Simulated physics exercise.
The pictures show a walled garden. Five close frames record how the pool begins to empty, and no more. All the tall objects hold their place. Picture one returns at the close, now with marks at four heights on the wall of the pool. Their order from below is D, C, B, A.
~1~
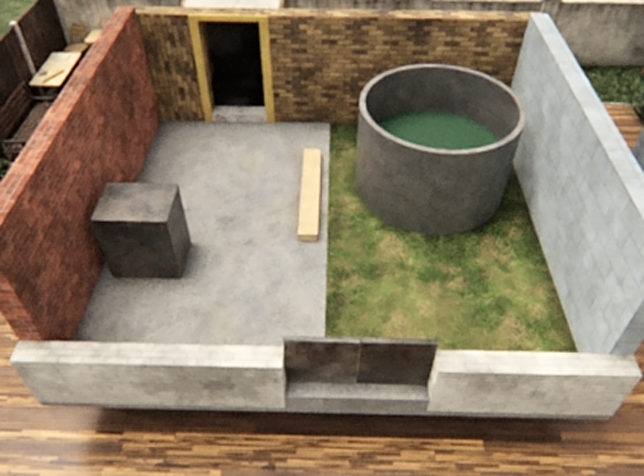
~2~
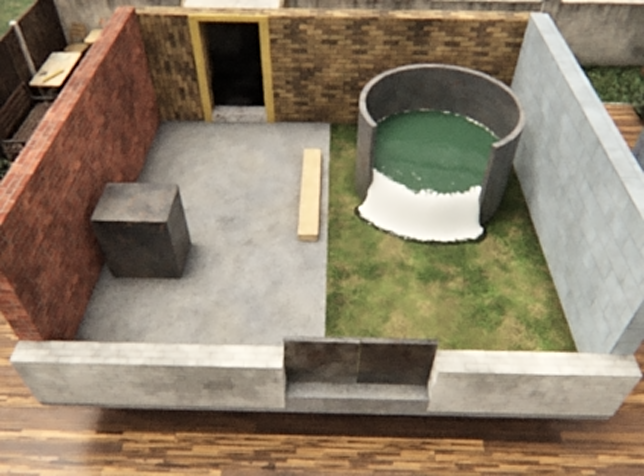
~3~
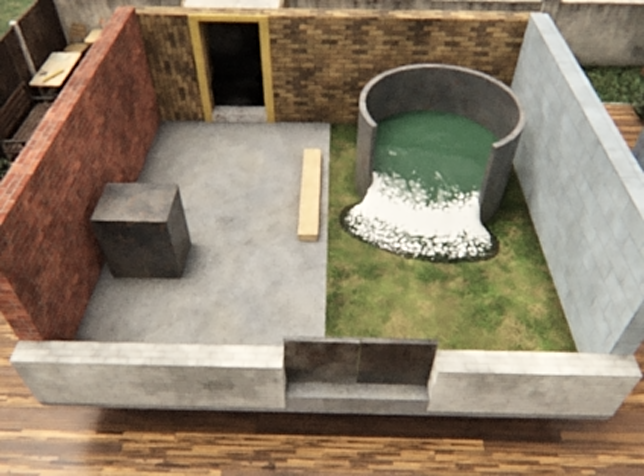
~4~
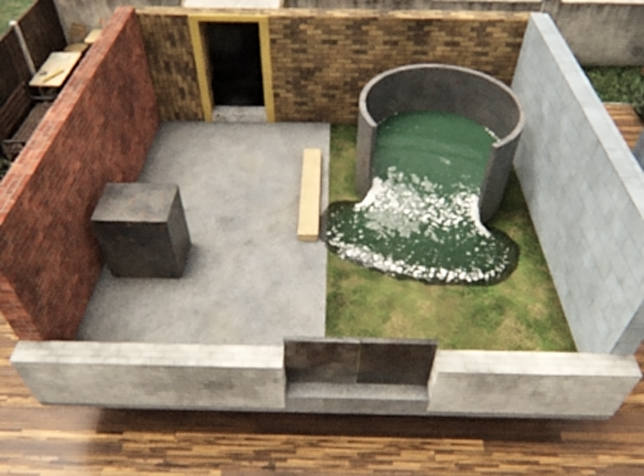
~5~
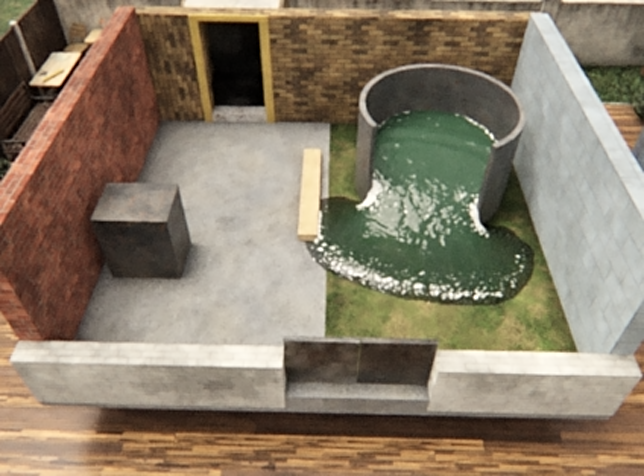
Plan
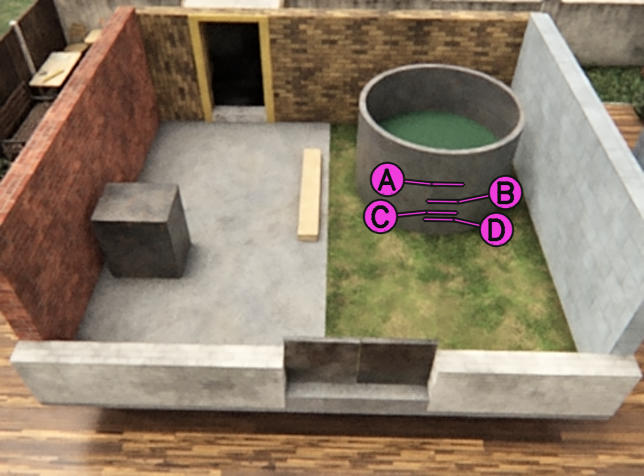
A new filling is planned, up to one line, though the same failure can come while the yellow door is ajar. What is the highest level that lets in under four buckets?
It is A.
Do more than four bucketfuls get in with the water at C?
No, not at all.
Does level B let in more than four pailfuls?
No, that is safe.
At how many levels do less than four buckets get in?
All four.
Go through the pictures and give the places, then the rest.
Water in the pool at rest, its middle at (434, 149); foot of the yellow doorway at (240, 122); shut gate at (360, 345), in the first frame.
Front seen at (480, 235), 2 % of the ground wet, in the second frame.
Front seen at (492, 249), 5 % of the ground wet, in the third frame.
Front seen at (507, 270), 10 % of the ground wet, in the fourth frame.
Front seen at (526, 270), 14 % of the ground wet, in the fifth frame.
On the marked copy, A at (446, 184); B at (443, 201); C at (440, 212); D at (439, 219); from the bottom up D, C, B, A.
With A, a splash gets over, under a bucket.
With B, nothing gets over.
With C, nothing gets over.
With D, nothing gets over.
